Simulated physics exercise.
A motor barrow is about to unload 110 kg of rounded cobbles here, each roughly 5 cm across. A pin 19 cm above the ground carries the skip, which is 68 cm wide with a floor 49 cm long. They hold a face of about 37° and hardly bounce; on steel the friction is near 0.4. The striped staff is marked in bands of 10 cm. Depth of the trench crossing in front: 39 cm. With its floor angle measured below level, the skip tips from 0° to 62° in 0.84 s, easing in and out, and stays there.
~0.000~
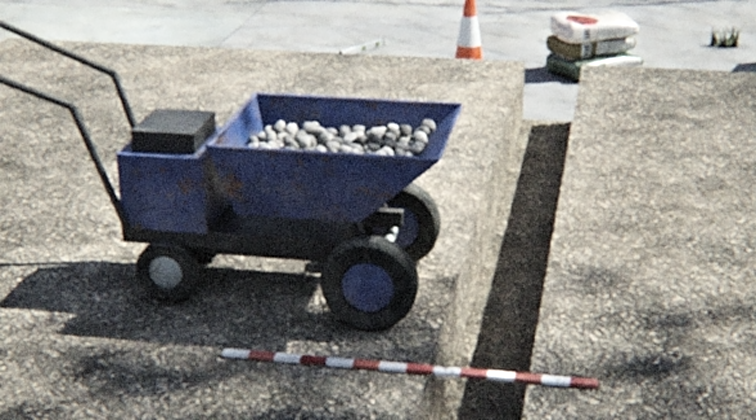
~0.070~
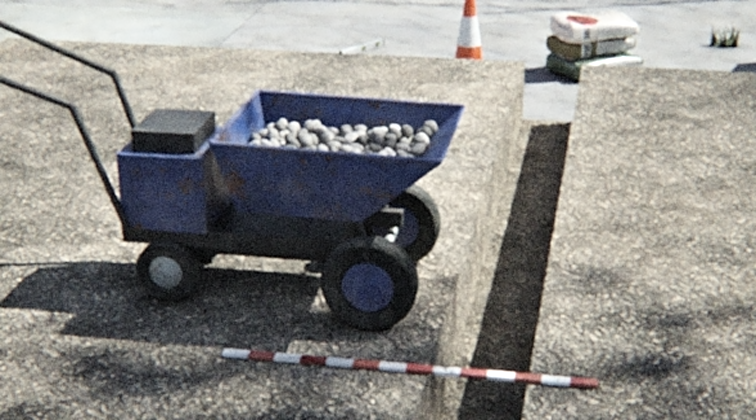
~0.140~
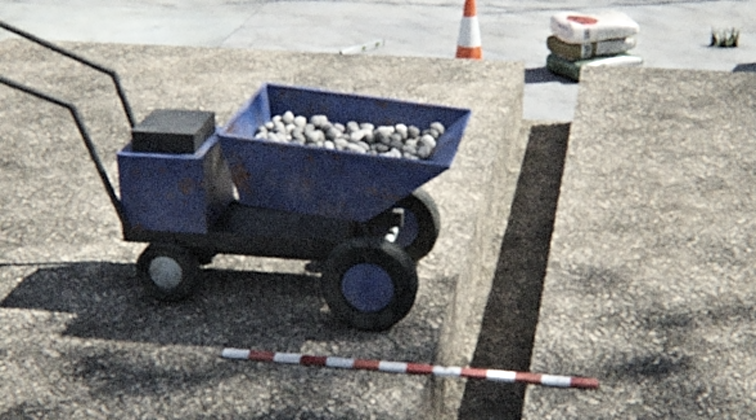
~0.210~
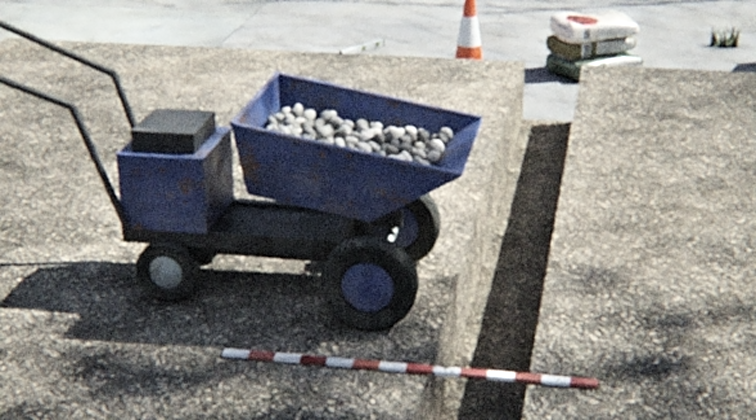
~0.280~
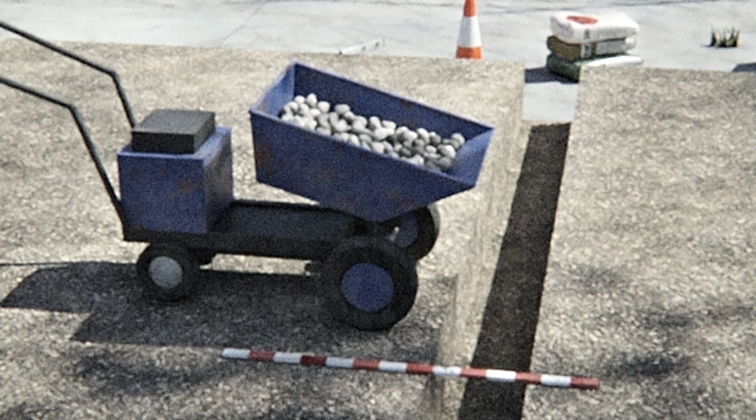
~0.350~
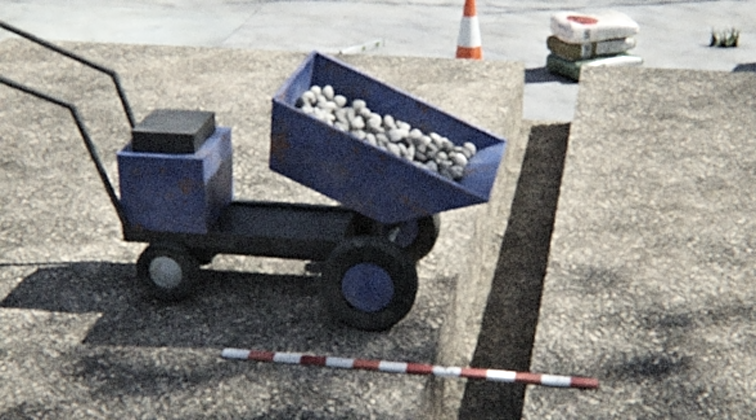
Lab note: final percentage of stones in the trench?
Approx. 21 %.
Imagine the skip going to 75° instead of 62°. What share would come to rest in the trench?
Around 10 per cent would finish in the trench.
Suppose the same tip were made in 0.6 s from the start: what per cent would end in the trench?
My guess is near 15 percent.
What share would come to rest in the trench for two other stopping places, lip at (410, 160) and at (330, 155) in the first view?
It'd be around 45 per cent and after that around 100 per cent.
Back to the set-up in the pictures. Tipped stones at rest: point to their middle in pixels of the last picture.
Their middle lands near (593, 305).
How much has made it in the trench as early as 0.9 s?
Roughly 0% by that time.
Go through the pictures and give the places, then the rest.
In the first frame, the skip is at 0°, its lip at (438, 161); the top of the load is at (382, 134).
In the second frame, the skip is at 1°, its lip at (441, 162); the top of the load is at (373, 134); the stones move at 0.2 m/s on average.
In the third frame, the skip is at 5°, its lip at (449, 167); the top of the load is at (302, 130); the stones move at 0.5 m/s on average.
In the fourth frame, lip at (461, 175), floor tilted 10°, highest stones at (301, 121); the stones move at 0.7 m/s on average.
In the fifth frame, lip at (475, 187), floor tilted 16°, highest stones at (308, 111); the stones move at 0.8 m/s on average.
In the sixth frame, lip at (488, 201), floor tilted 23°, highest stones at (317, 100); the stones move at 0.9 m/s on average.
After 0.6 s the floor is at 52°; 100 % in the skip; the foremost stones are at (497, 226).
After 0.9 s the floor is at 62°; 88 % in the skip, 1 % in the trench, 11 % past the trench; the foremost stones are at (587, 299).
After 1.3 s the floor is at 62°; 34 % in the skip, 1 % in the trench, 65 % past the trench; the foremost stones are at (712, 315).
After 3.2 s the floor is at 62°; 0 % in the skip, 21 % in the trench, 79 % past the trench; the foremost stones are past the picture's edge.
